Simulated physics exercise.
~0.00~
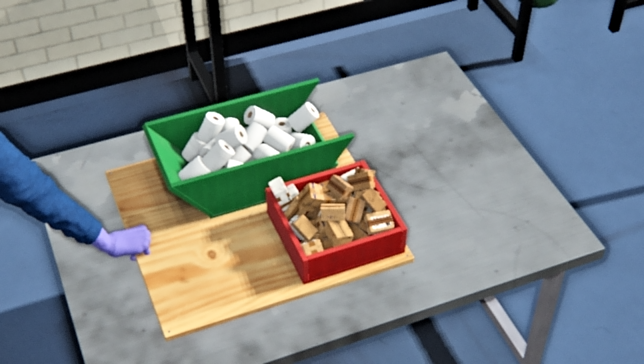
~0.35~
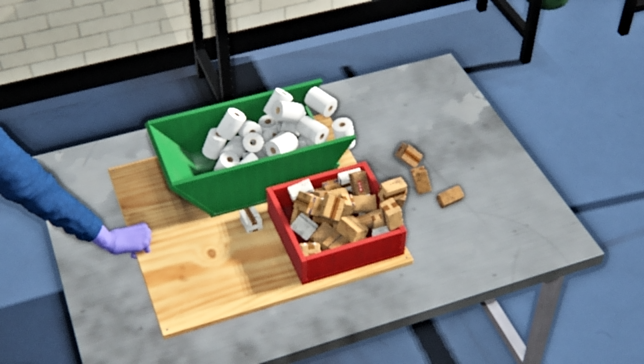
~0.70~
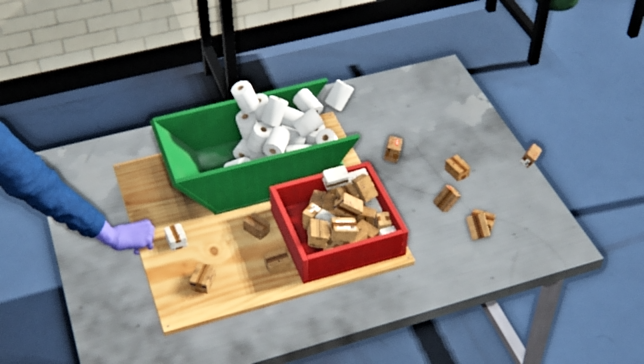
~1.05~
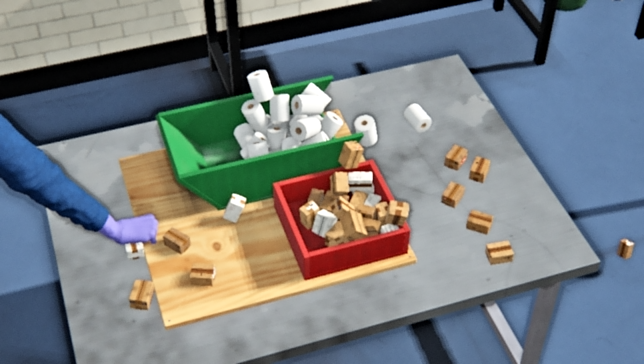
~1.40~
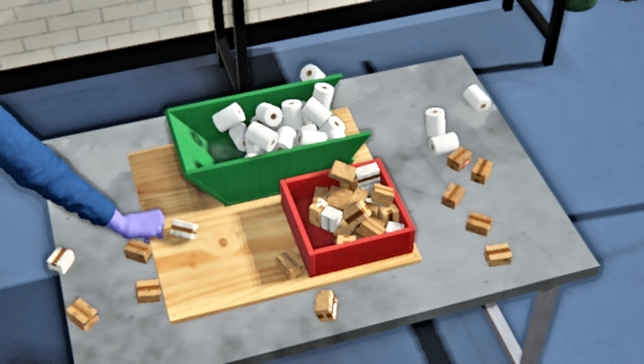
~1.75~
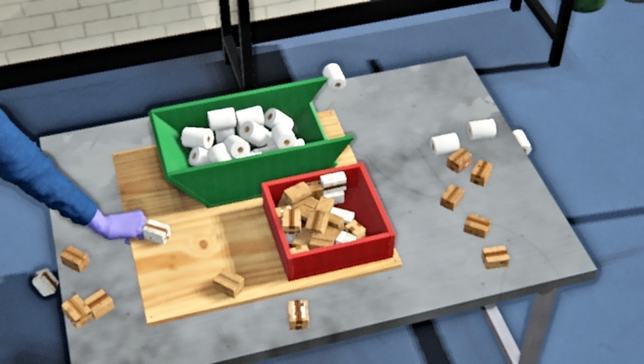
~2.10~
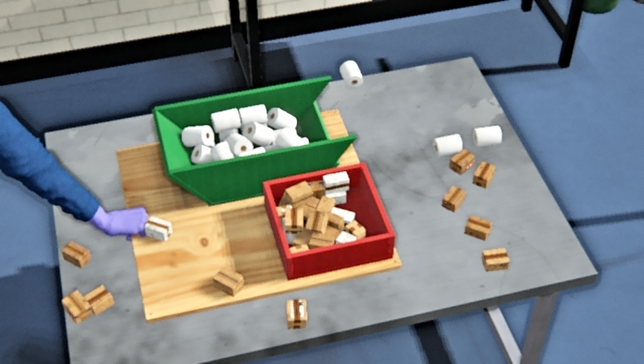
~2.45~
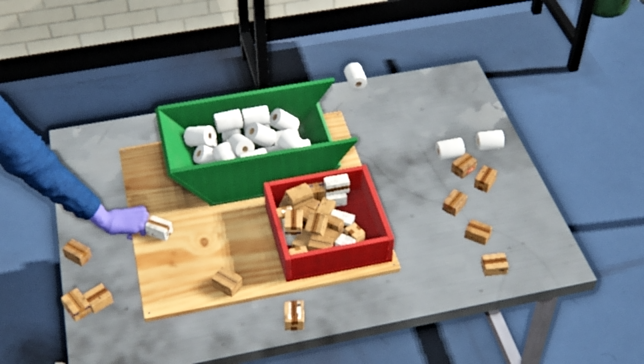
At the start, a purple-gloved hand in a blue sleeve rests at the left edge of a wooden board on a grey table, with white paper rolls in a green container and small brown parcels in a red one. As the board is rattled left and right, the contents jumble and a few parcels spill onto the table. More parcels scatter to both sides, and some drop off the table. Several rolls then tumble out to the right. Finally the board settles, with both containers still well filled and stray pieces lying around them.
